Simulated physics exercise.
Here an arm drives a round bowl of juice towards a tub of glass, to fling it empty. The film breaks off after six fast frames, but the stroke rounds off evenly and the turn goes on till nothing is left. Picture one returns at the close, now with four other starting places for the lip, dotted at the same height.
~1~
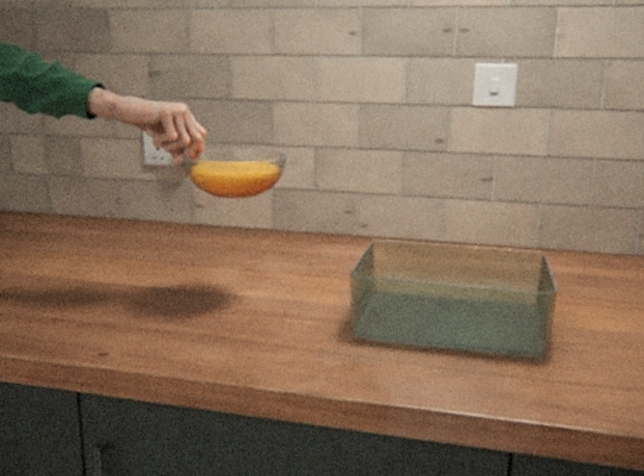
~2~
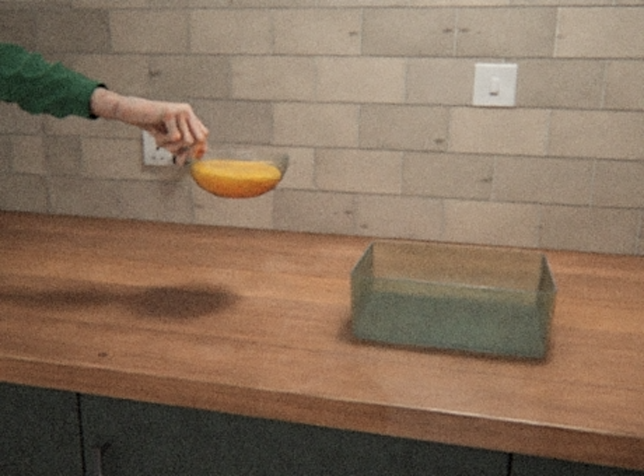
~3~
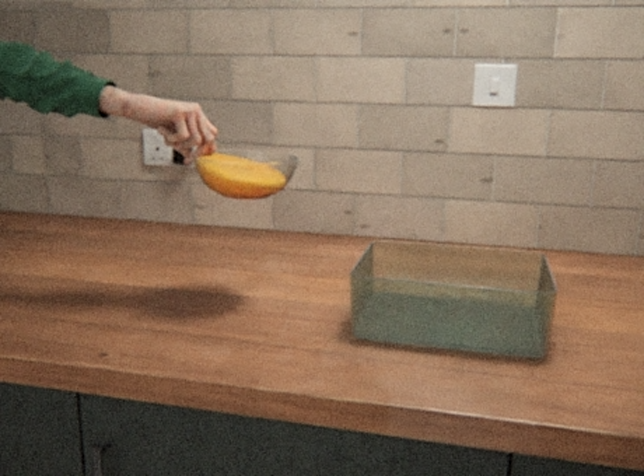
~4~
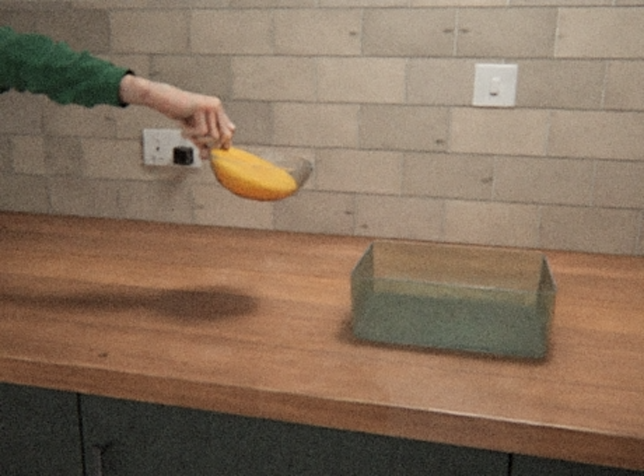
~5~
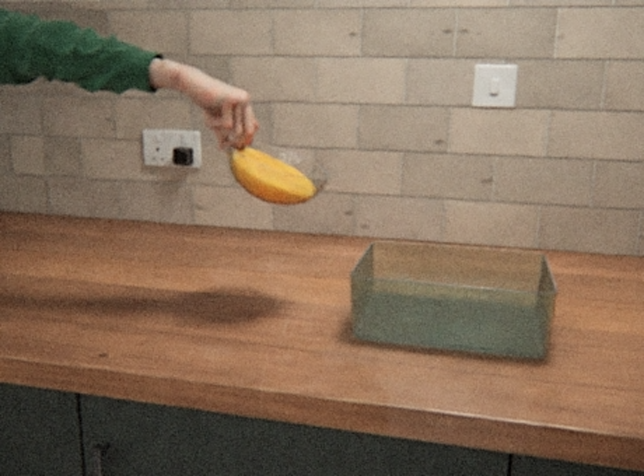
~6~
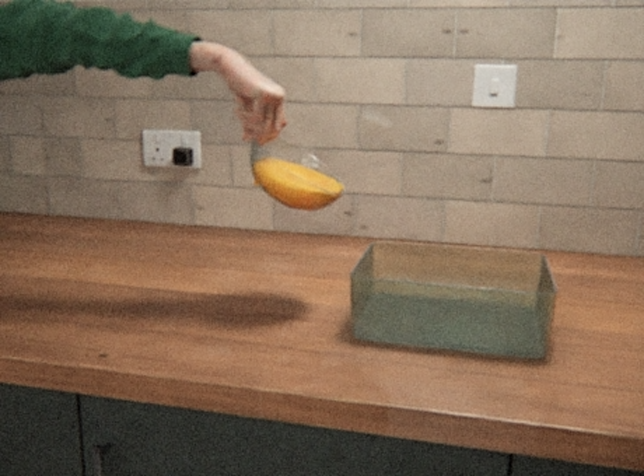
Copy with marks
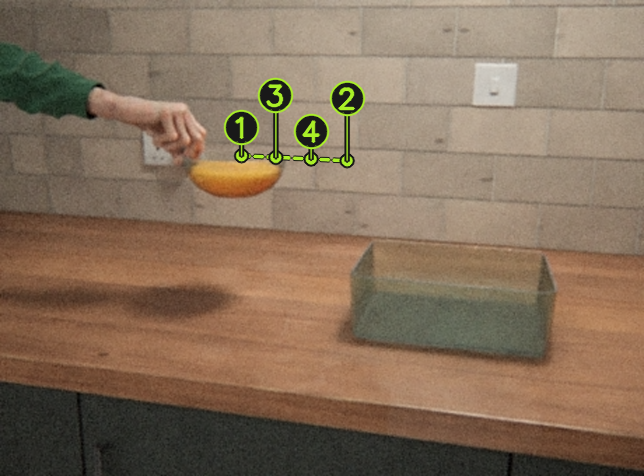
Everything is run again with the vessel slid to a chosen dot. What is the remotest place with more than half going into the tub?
Go for 1.
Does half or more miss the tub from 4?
No, that is safe.
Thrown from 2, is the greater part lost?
No, not at all.
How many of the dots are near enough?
All of the four.
In lime, 1 at (241, 155); 2 at (347, 160); 3 at (275, 157); 4 at (311, 159).
For spot 1, about 77 % lands in the tub, 16 % falls short and 7 % goes beside or beyond.
For spot 2, about 90 % lands in the tub, 5 % falls short and 5 % goes beside or beyond.
For spot 3, about 87 % lands in the tub, 3 % falls short and 11 % goes beside or beyond.
For spot 4, about 78 % lands in the tub, 3 % falls short and 19 % goes beside or beyond.
